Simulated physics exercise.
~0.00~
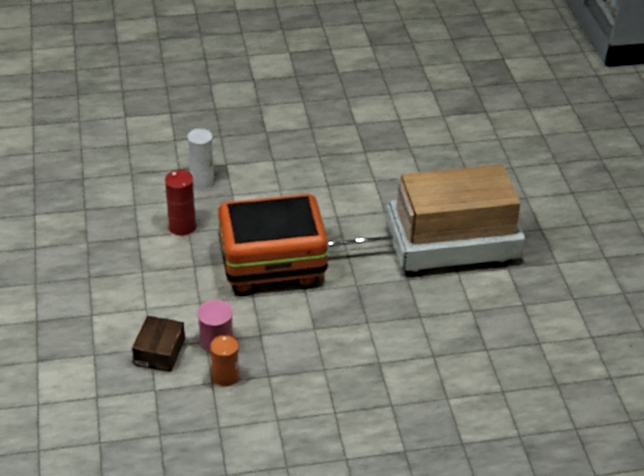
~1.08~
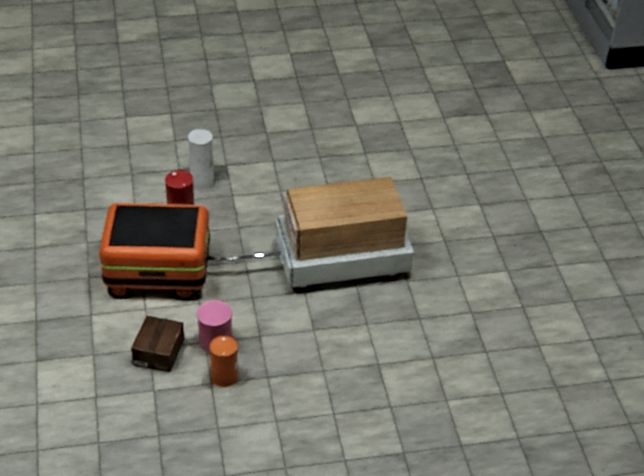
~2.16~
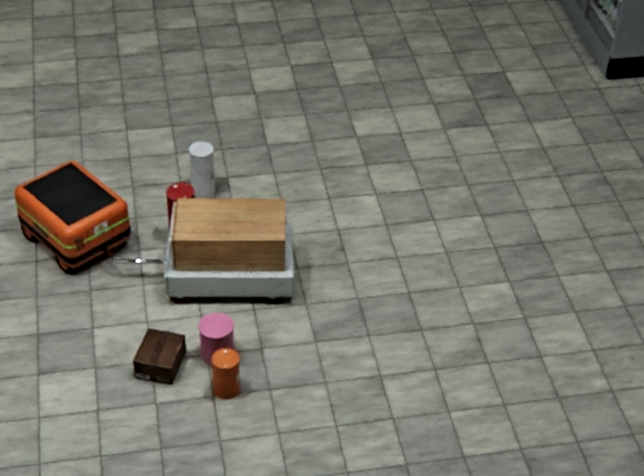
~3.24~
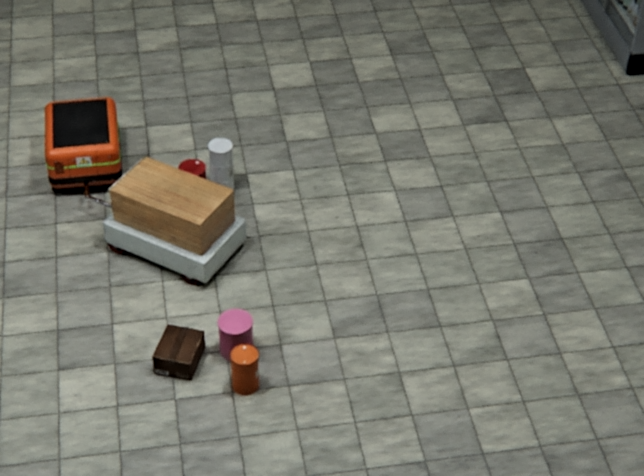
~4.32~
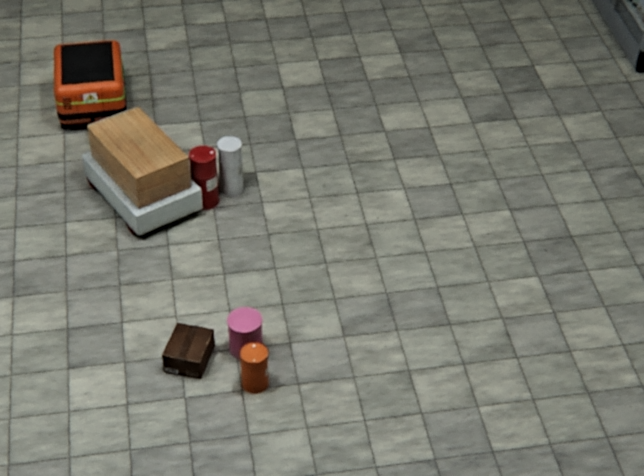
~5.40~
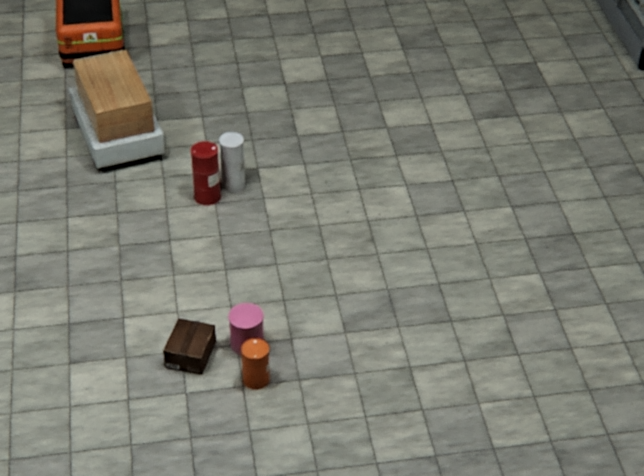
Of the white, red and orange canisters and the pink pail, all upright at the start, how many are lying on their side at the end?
None of them are lying on their side. All three canisters and the pink pail are still upright, though the red canister has been shifted closer to the white one.
